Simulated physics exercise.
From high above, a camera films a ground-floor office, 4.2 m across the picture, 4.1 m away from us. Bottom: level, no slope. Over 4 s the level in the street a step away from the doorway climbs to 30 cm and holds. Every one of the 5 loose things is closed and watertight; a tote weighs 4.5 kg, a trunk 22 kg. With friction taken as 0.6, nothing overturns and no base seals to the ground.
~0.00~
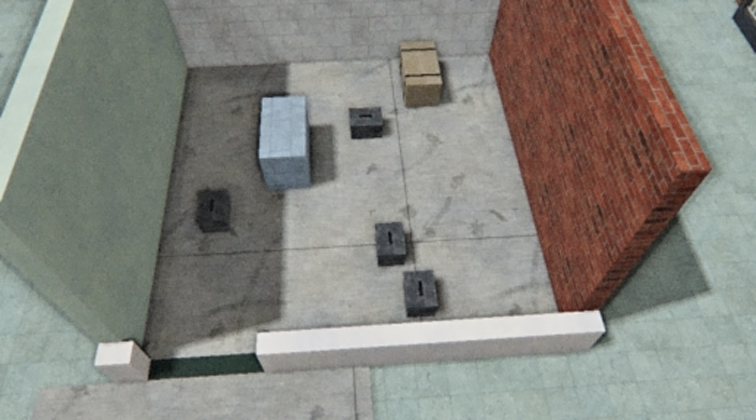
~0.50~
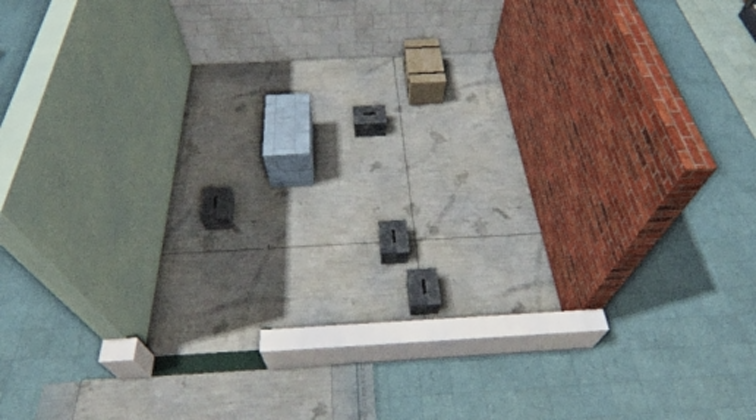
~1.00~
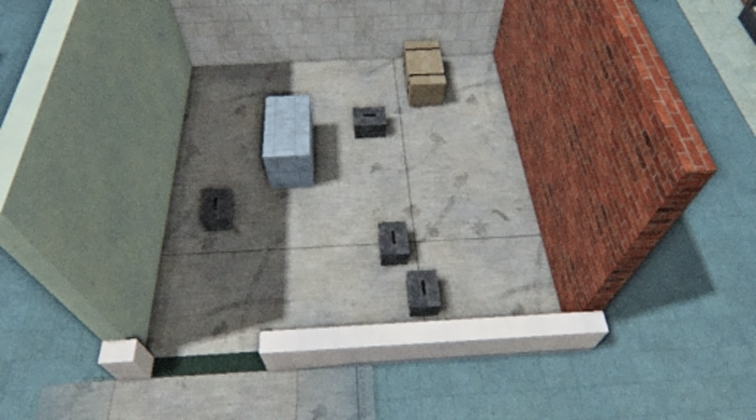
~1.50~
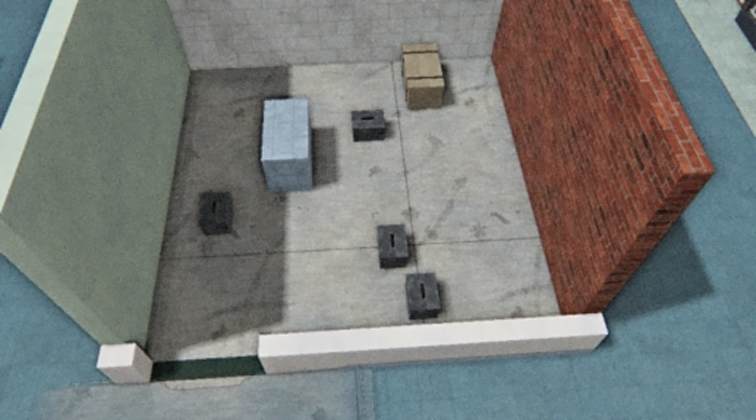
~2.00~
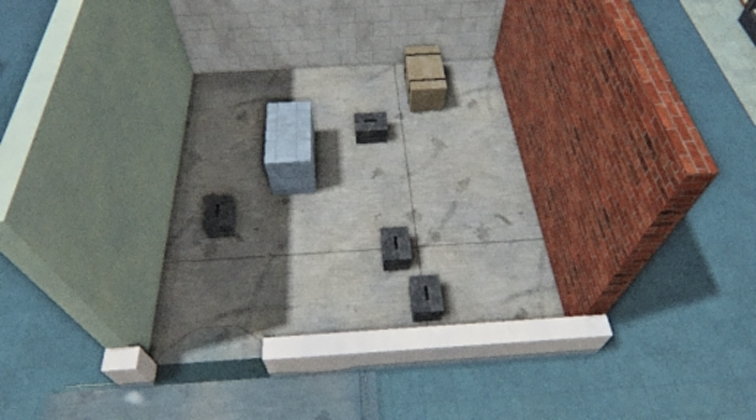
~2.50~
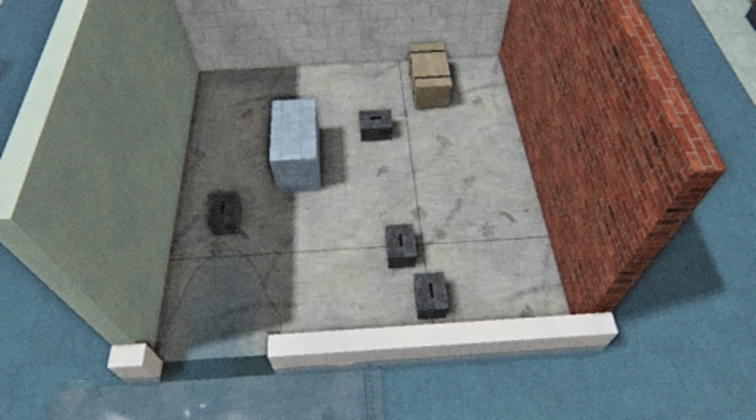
The clip shows a high view of a walled room holding a pale blue box, a tan trunk and four small dark boxes, all staying put as the ground outside turns bluer and shallow water enters through the front-left gap.
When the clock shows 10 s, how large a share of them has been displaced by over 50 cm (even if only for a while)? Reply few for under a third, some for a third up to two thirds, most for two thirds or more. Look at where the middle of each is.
Some.
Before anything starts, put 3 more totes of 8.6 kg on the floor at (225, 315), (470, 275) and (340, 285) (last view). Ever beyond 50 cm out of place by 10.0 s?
The first one tops the mark, the next stays inside the mark, and the last stays inside the mark.
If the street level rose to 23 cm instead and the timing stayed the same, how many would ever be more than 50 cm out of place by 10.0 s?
That would make 3 of them.
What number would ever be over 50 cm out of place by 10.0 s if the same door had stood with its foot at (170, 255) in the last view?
Then it comes to 4 of them.
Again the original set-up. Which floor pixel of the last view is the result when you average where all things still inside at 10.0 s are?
Centred roughly on (442, 218).
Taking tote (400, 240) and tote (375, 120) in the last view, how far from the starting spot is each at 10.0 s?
They've ended up 0 cm and 20 cm away, in that order.
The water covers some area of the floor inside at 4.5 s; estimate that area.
Wet: Near 7.5 m2.
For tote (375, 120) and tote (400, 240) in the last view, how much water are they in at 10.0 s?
First about 9 cm, second about 4 cm.
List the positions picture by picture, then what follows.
A tote at (366, 117) rests on the ground; a trunk at (421, 62), on the bottom; water covers 0.0 m2; 0 of 5 have shifted, in the first frame.
A tote at (370, 114), on the bottom; a trunk at (425, 60), on the bottom; water covers 0.0 m2; 0 of 5 have shifted, in the second frame.
A tote at (370, 116) rests on the ground; a trunk at (425, 62) rests on the ground; 0.0 m2 under water; 0 of 5 have shifted, in the third frame.
A tote at (368, 119), on the bottom; a trunk at (423, 65), on the bottom; 0.0 m2 under water; 0 of 5 have shifted, in the fourth frame.
A tote at (371, 121), on the bottom; a trunk at (425, 67) rests on the ground; 0.2 m2 under water; 0 of 5 have shifted, in the fifth frame.
A tote at (376, 119) rests on the ground; a trunk at (430, 64), on the bottom; 1.0 m2 under water; 0 of 5 have shifted, in the sixth frame.
After 3.5 s 0 of 5 are over 50 cm from their spots; 0 afloat.
After 4.5 s 1 of 5 are over 50 cm from their spots; 1 afloat.
After 7.0 s 1 of 5 are over 50 cm from their spots; 2 afloat.
After 10.0 s 2 of 5 are over 50 cm from their spots, and 2 have been at some point; 5 afloat.
